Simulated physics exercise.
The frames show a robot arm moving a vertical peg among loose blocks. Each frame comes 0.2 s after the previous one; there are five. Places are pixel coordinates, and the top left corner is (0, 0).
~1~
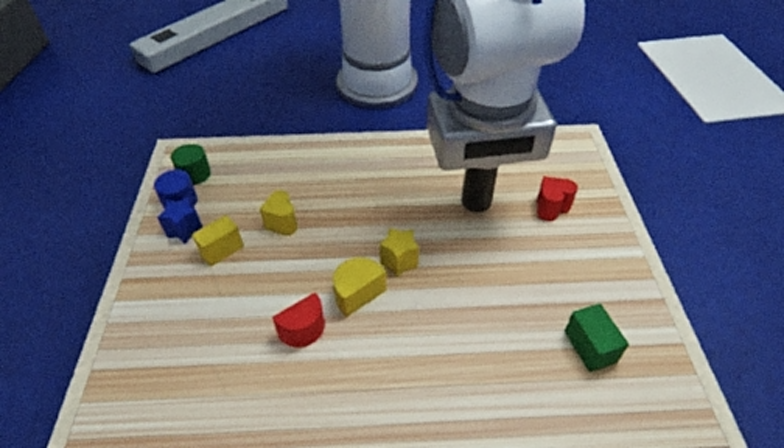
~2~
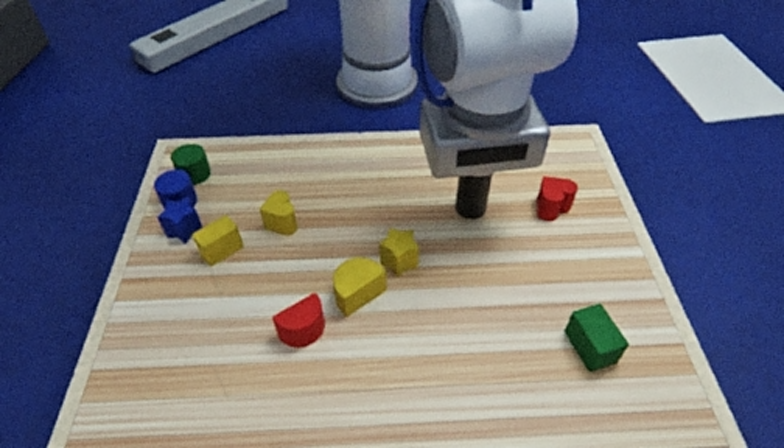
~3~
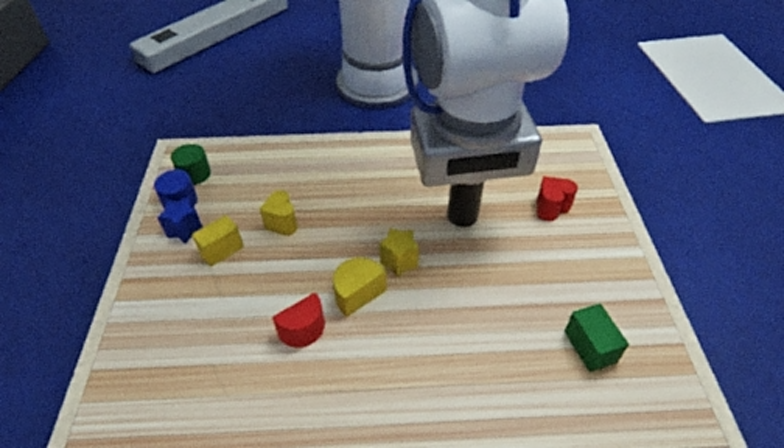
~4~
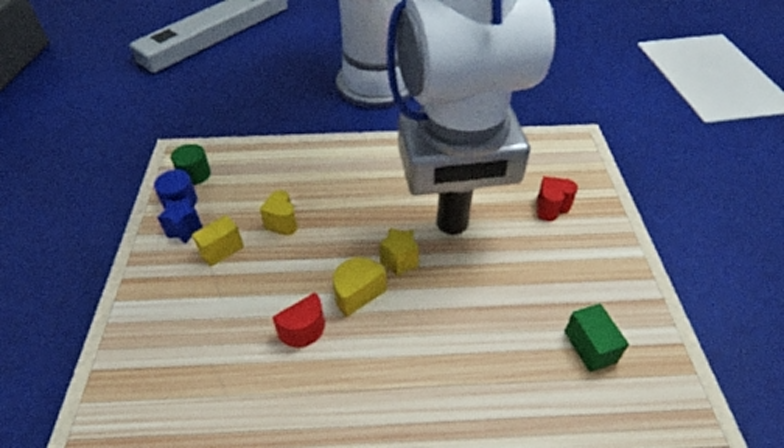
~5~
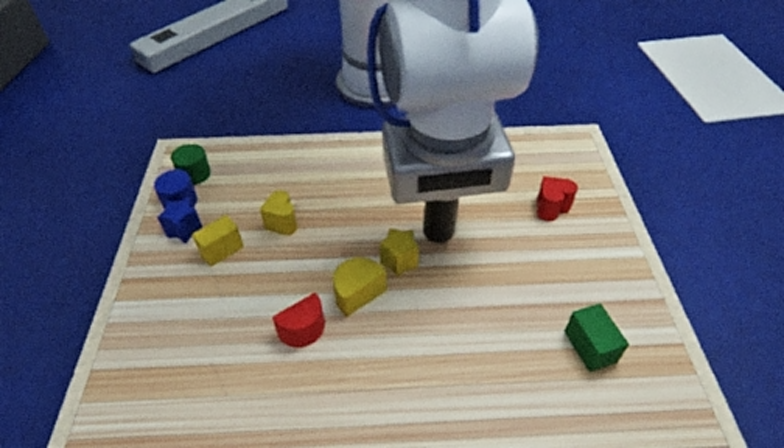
A white and grey robot arm holds a dark vertical peg over a striped wooden board on a blue surface, seen from above at an angle. Green and blue blocks sit at the upper left, yellow ones near them and at the centre, a red half-round lower left, and red and green blocks on the right. The arm moves the peg steadily left and slightly nearer, close to the yellow star, while the blocks and camera stay still.
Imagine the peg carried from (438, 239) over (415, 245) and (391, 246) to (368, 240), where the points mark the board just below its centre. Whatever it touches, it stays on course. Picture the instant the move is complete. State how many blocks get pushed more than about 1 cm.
Count: 1.
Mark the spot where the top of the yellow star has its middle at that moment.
I'd expect the centre of its top face to be at (376, 248).
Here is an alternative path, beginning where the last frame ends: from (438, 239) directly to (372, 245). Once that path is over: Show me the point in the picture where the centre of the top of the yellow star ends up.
Just about (378, 249).
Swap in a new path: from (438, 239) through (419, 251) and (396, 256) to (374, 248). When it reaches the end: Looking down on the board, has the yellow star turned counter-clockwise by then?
Yes, that is how it ends up.
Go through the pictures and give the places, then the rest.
In the first frame, peg tip (476, 202); block tops, yellow half-round block (356, 274); yellow star (400, 241).
In the second frame, peg (470, 208); blocks unchanged.
In the third frame, peg (463, 216); blocks unchanged.
In the fourth frame, peg (452, 223); blocks unchanged.
In the fifth frame, peg (439, 231); yellow half-round block (356, 274); yellow star (400, 241).
What follows on the original path. Halfway along, peg (403, 238); yellow star (385, 249), turned 35° anticlockwise.
At the end, peg (367, 232); yellow half-round block (354, 278); yellow star (376, 248), turned 70° anticlockwise.
